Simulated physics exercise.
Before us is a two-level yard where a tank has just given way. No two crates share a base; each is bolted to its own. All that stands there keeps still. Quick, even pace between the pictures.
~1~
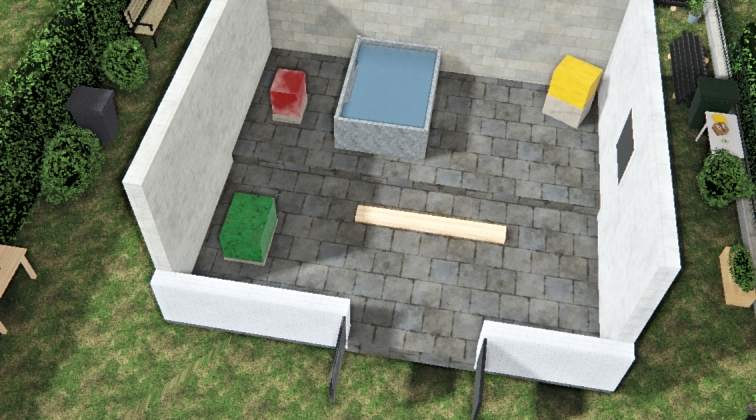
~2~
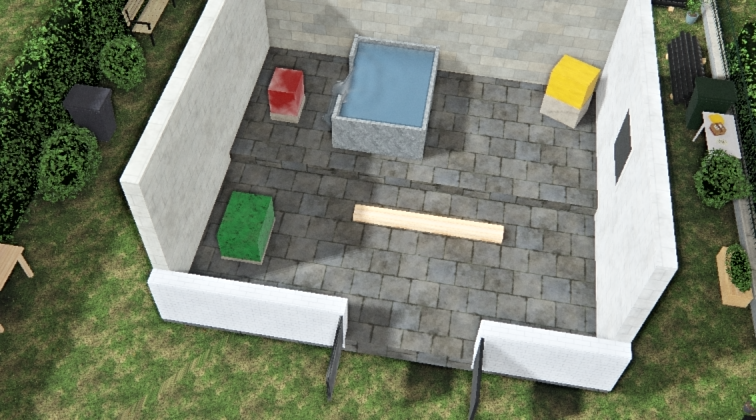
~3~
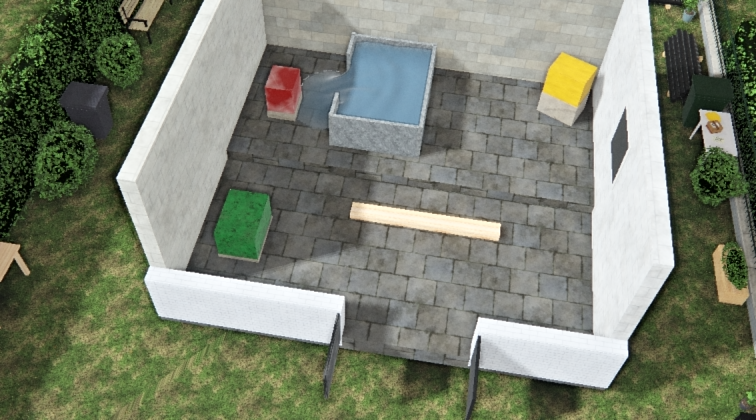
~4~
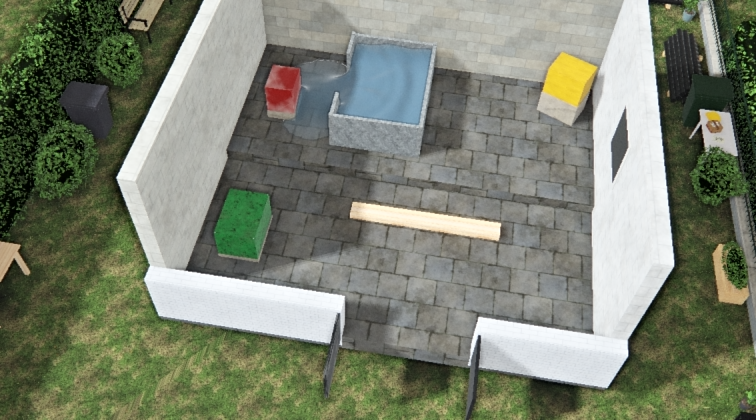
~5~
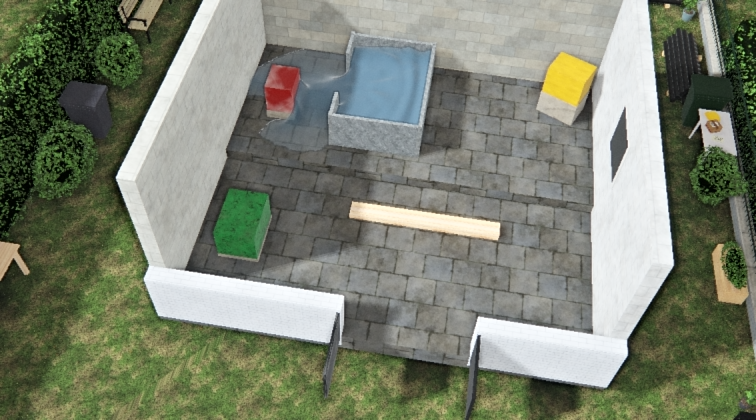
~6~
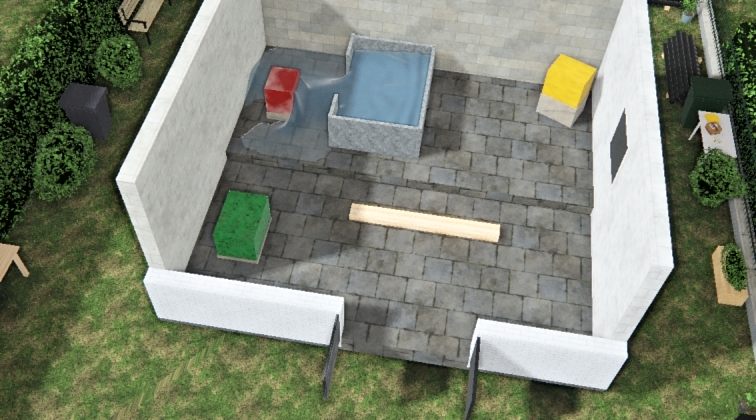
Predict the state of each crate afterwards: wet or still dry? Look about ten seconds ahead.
Outcome: The yellow crate avoids the water; the green crate meets the water; the red crate meets the water.
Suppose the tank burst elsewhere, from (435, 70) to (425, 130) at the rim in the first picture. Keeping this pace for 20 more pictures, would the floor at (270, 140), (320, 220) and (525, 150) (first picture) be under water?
Going through them in turn: Still unsoaked, then still unsoaked, then reached by the flood.
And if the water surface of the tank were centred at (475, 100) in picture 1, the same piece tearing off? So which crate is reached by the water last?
I'd go with the one in yellow.
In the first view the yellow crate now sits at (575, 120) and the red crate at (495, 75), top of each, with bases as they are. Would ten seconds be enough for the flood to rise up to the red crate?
The red crate is untouched.
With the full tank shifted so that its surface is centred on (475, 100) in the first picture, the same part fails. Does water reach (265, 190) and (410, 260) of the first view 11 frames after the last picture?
Submerged, not reached.
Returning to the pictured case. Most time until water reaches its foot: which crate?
It would be the yellow one.
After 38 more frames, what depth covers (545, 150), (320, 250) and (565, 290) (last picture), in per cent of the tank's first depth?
Going in order, that's 2, 8 and 0 %.
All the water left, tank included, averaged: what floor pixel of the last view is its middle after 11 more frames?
Somewhere near (332, 112).
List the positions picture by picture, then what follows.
Still water in the tank at (390, 85), in the first frame.
The front is at a hidden place, out from the gap at (348, 97), in the second frame.
The front is at (299, 115), out from the gap at (345, 95), in the third frame.
Water pours out at (345, 95) and has run to a hidden place, in the fourth frame.
The front is at (256, 73), out from the gap at (344, 94), in the fifth frame.
Water pours out at (344, 96) and has run to (263, 56), in the sixth frame.
A moment on, water covers 20 % of the floor; the yellow crate not reached, the green crate water round its plinth, the red crate water round its plinth.
Next, water covers 35 % of the floor; the yellow crate not reached, the green crate water round its plinth, the red crate water round its plinth.
Then, water covers 45 % of the floor; the yellow crate water round its plinth, the green crate water round its plinth, the red crate water round its plinth.
Later, water covers 70 % of the floor; the yellow crate water round its plinth, the green crate water round its plinth, the red crate water round its plinth.
In the end, water covers 80 % of the floor; the yellow crate stayed above the water, the green crate was topped, the red crate was topped.
